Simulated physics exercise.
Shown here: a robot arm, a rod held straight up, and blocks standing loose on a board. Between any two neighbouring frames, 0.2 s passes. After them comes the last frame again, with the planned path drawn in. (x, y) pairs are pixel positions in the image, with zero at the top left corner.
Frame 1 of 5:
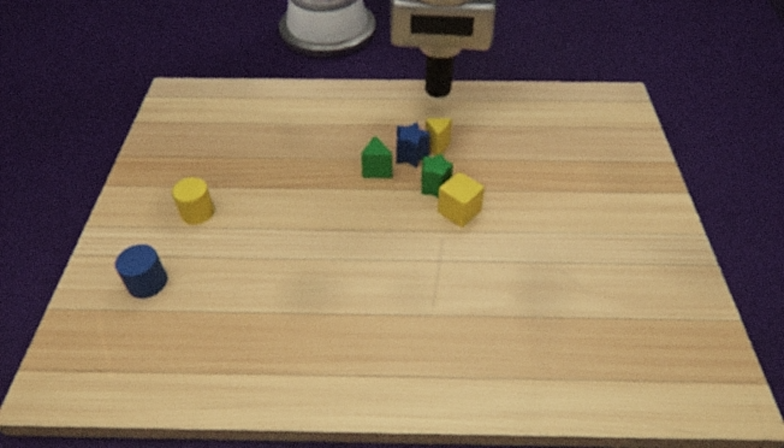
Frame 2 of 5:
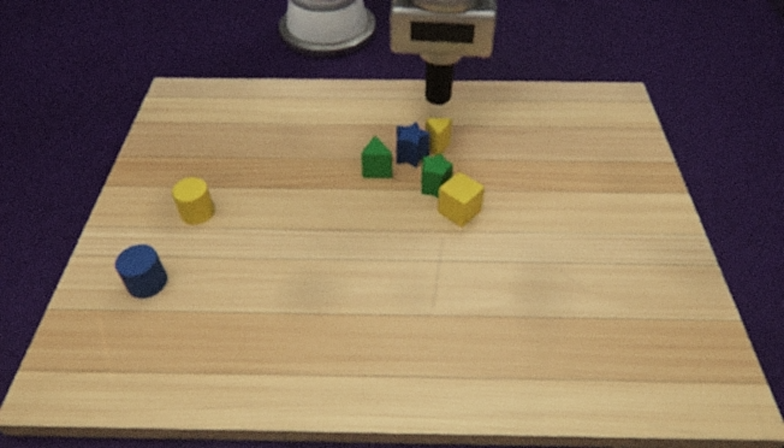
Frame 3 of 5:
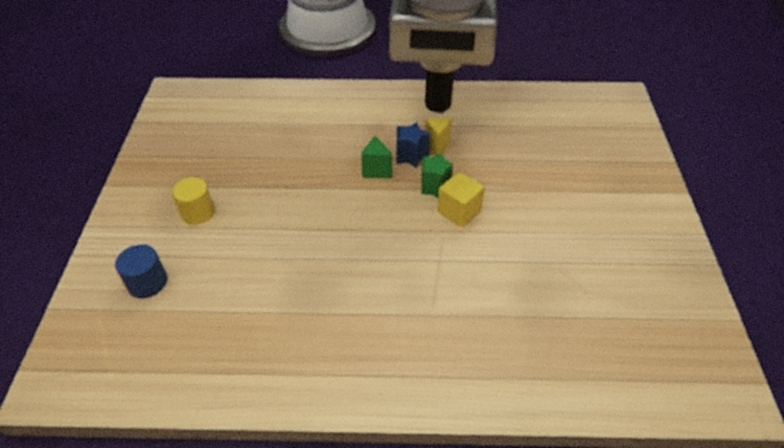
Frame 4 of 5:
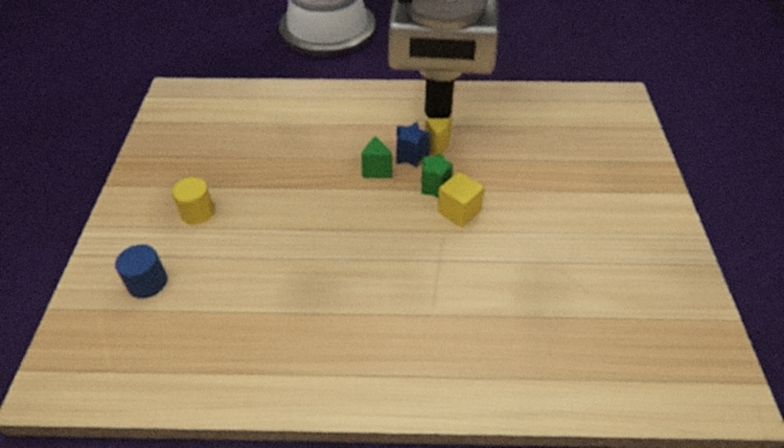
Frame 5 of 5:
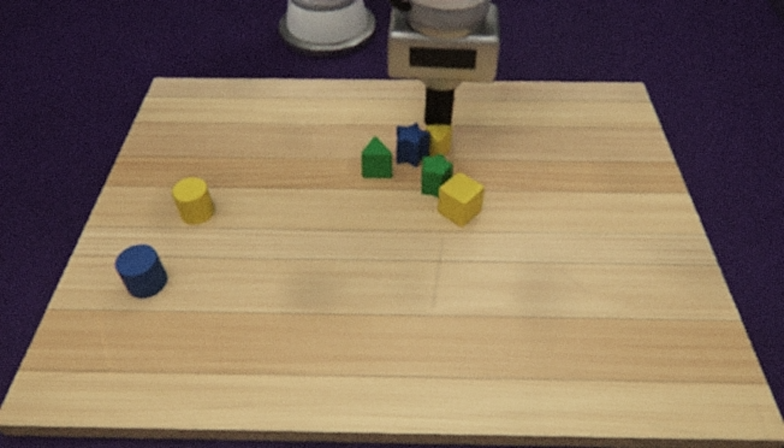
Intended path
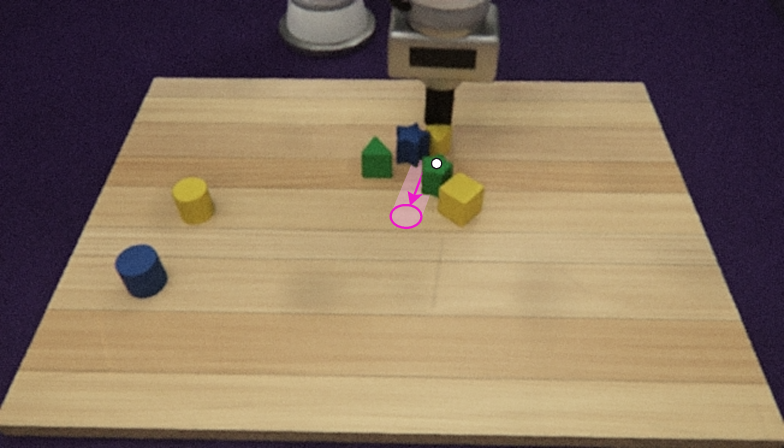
A robot arm holding a dark upright rod starts at the far edge of a wooden board and moves slowly toward the viewer. The rod closes in on the yellow triangular block behind a loose cluster of blue, green and yellow pieces, which barely shift, while two cylinders at left stay still.
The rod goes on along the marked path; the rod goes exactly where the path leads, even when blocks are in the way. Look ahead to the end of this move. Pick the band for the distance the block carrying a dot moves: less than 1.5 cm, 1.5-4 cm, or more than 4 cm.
Distance: Above 4 cm.
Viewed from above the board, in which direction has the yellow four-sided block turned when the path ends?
It twists against the clock when seen from above.
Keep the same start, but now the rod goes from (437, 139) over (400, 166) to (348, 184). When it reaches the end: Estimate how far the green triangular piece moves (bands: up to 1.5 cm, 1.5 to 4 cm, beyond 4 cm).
Over 4 cm.
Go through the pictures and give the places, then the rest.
Lower end of the rod at (438, 91), tops of blocks, blue star-shaped block at (412, 132), green star-shaped block at (437, 163), yellow triangular piece at (439, 123), yellow four-sided block at (462, 187), in the first picture.
Rod at (438, 98), blocks as before, in the second picture.
Rod at (438, 106), blocks as before, in the third picture.
Rod at (438, 114), blocks as before, in the fourth picture.
Rod at (438, 123), blue star-shaped block at (412, 132), green star-shaped block at (437, 163), yellow triangular piece at (439, 130), yellow four-sided block at (462, 187), in the fifth picture.
The drawn path runs in a line from (437, 139) to (406, 216); the dot is on the green star-shaped block.
What follows on the original path. One third of the way, rod at (428, 147); blue star-shaped block at (401, 141), turned 30° clockwise; green star-shaped block at (439, 173), turned 35° clockwise; yellow triangular piece at (437, 156), turned 40° anticlockwise; yellow four-sided block at (465, 191).
Two thirds of the way, rod at (417, 172); blue star-shaped block at (397, 150), turned 75° clockwise; green star-shaped block at (436, 184), turned 25° clockwise; yellow triangular piece at (445, 167), turned 60° anticlockwise; yellow four-sided block at (468, 196), turned 15° anticlockwise.
At the end, rod at (406, 200); blue star-shaped block at (397, 150), turned 75° clockwise; green star-shaped block at (435, 201), turned 45° anticlockwise; yellow triangular piece at (445, 167), turned 65° anticlockwise; yellow four-sided block at (472, 198), turned 20° anticlockwise.
